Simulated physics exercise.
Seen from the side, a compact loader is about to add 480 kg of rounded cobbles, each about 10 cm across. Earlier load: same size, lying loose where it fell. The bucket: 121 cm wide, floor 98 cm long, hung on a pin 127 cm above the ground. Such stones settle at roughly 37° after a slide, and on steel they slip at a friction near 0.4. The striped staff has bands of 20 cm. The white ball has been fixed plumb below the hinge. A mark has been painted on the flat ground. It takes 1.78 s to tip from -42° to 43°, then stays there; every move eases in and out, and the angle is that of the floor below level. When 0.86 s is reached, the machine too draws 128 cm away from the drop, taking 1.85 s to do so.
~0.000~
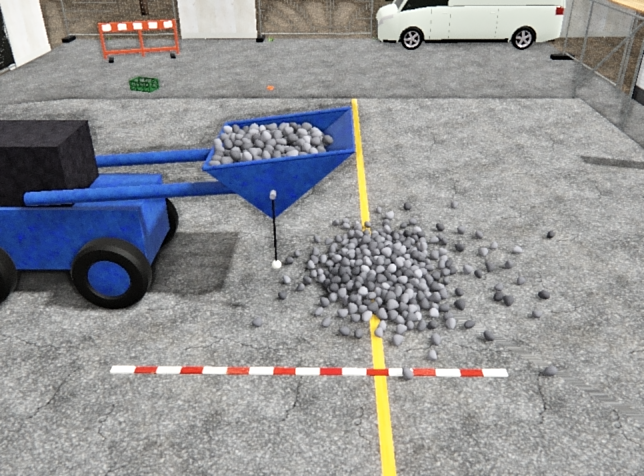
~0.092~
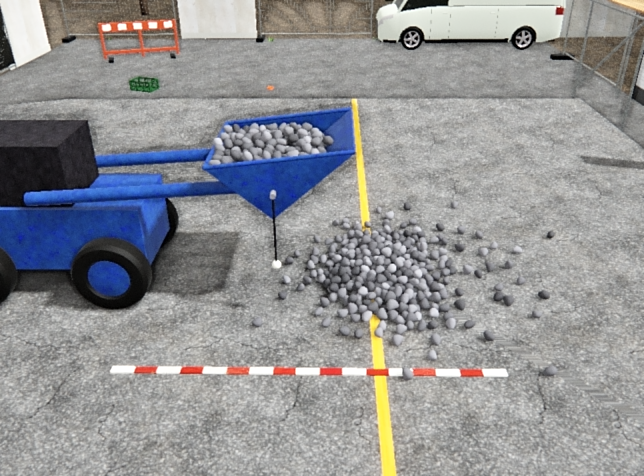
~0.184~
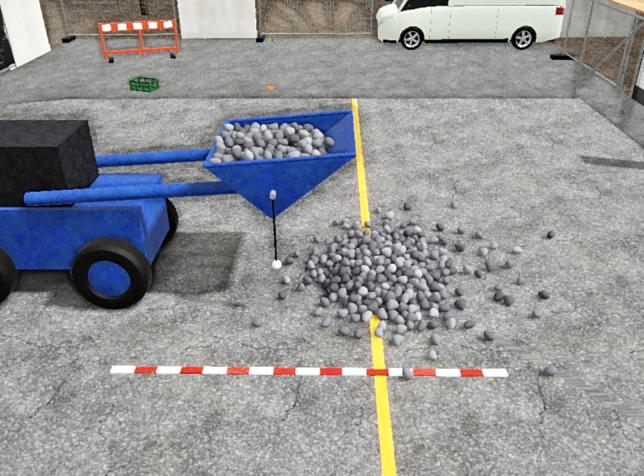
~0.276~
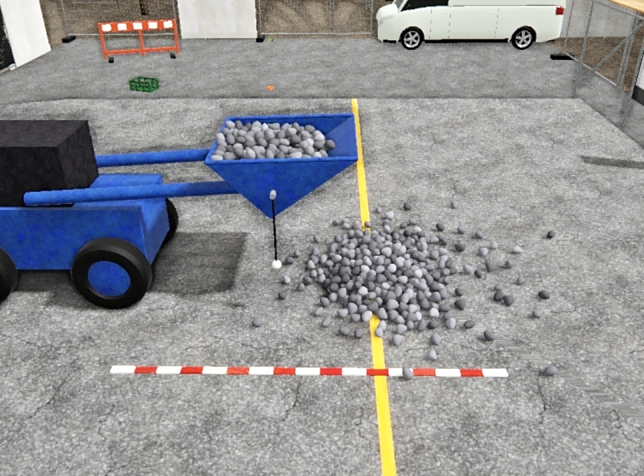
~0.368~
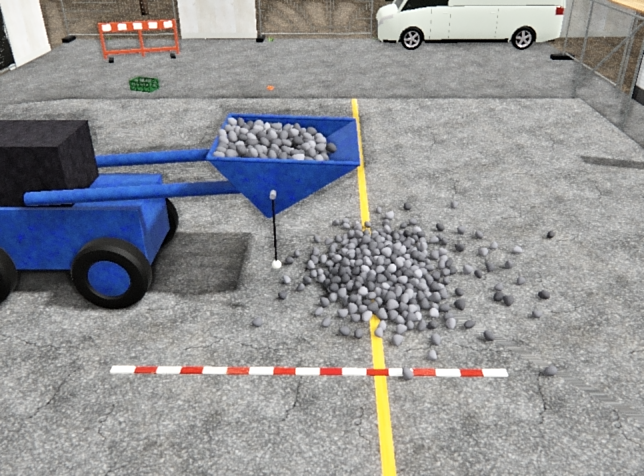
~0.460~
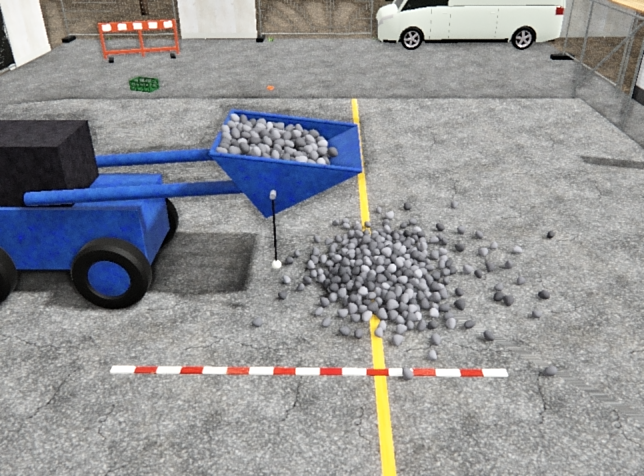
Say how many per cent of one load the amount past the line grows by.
It grows by about 3 %.
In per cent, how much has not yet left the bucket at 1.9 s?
About 5 percent is still in there.
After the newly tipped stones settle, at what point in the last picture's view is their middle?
They settle centred around (307, 269).
After 1.3 s the floor is at 30°; in per cent of one load, 88 in the bucket, 48 short of the line, 64 past the line; the foremost stones are at (527, 278).
After 1.9 s the floor is at 43°; in per cent of one load, 7 in the bucket, 126 short of the line, 67 past the line; the foremost stones are at (527, 278).
After 3.2 s the floor is at 43°; in per cent of one load, 0 in the bucket, 133 short of the line, 67 past the line; the foremost stones are at (527, 278).
After 6.0 s the floor is at 43°; in per cent of one load, 0 in the bucket, 133 short of the line, 67 past the line; the foremost stones are at (527, 278). Net gain past the line, 3.
